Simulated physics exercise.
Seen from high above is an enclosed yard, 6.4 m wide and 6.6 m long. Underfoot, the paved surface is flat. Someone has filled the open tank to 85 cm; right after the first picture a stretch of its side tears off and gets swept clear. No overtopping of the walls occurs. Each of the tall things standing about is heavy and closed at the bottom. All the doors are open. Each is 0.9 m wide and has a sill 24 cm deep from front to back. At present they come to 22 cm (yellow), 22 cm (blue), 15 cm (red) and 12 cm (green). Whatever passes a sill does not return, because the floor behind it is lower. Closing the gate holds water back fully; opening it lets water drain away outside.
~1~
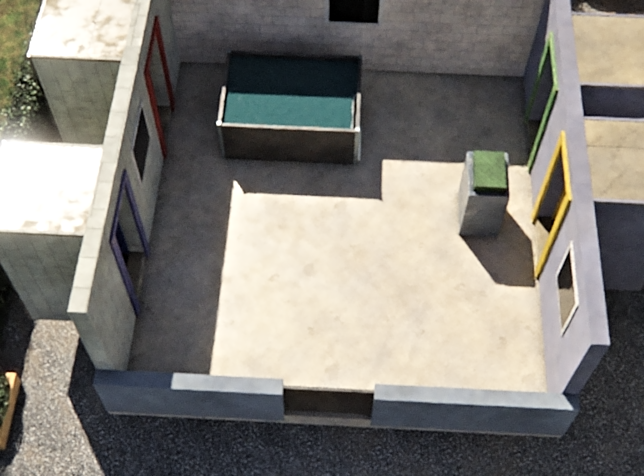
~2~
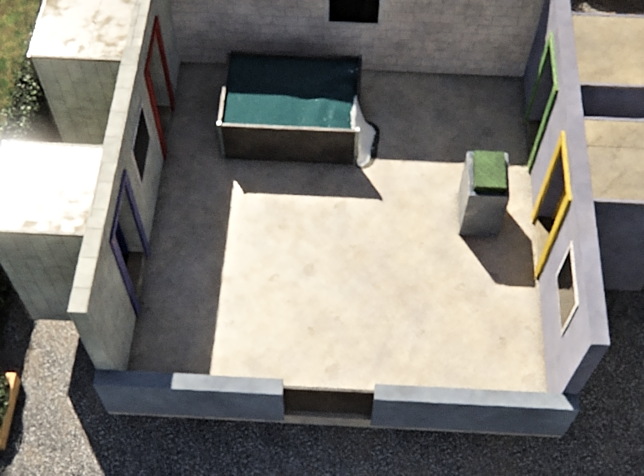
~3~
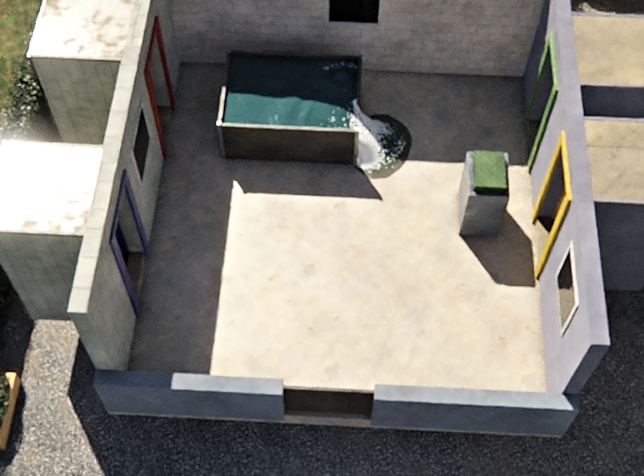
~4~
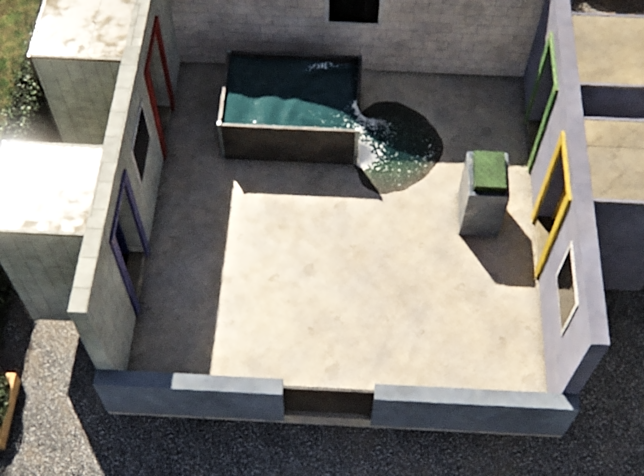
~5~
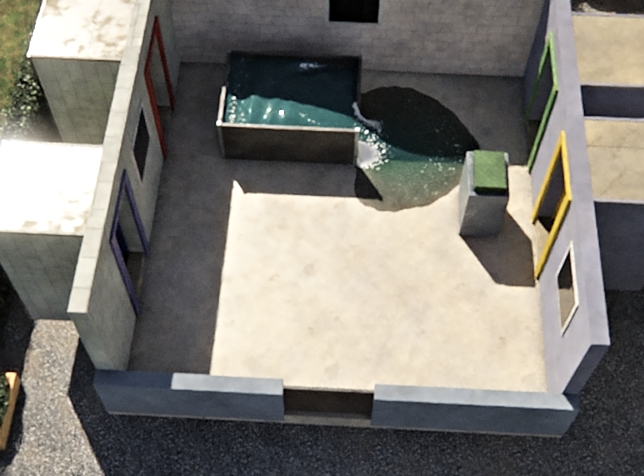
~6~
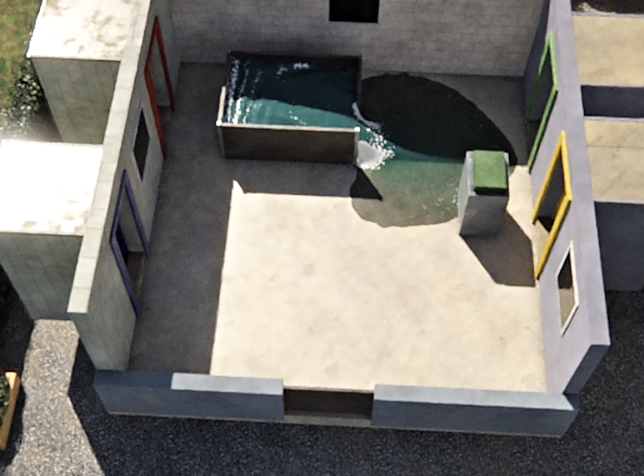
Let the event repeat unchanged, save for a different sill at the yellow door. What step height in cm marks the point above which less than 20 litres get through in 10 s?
The point is around 5 cm.
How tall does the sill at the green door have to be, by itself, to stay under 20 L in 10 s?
The green door needs around 27 cm.
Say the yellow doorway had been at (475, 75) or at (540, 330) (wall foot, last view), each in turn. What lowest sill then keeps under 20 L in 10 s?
15 and 9.5 cm.
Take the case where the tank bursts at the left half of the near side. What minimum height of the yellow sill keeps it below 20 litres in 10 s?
Some 12.0 cm.
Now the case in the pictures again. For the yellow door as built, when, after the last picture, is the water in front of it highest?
Near 4.0 s.
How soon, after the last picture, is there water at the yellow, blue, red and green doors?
Front arrival: Yellow 0.6 seconds, blue 6.0 seconds, red 6.0 seconds, green 0.1 seconds.
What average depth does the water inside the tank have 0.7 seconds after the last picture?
I'd put it near 59 cm.
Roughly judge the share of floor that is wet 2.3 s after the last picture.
Approximately 45 %.
Then, 0.7 s after the last picture water covers 25 % of the floor, deepest (46 cm) near (361, 152); 4 cm at the yellow door, 0 litres in over its 22 cm sill.
Then, 2.3 s after the last picture water covers 45 % of the floor, deepest (29 cm) near (361, 152); 7 cm at the yellow door, 0 litres in over its 22 cm sill.
Then, 9.3 s after the last picture water covers 90 % of the floor, deepest (12 cm) near (181, 66); 6 cm at the yellow door, 0 litres in over its 22 cm sill.
At the yellow door as built, the water peaked near 9 cm, 3.9 s after the last picture.
Run again over the same 10 s with other heights there, 29 litres in over 4.5 cm, 13 litres over 6 cm. The limit of 20 litres is kept from about 5 cm up.
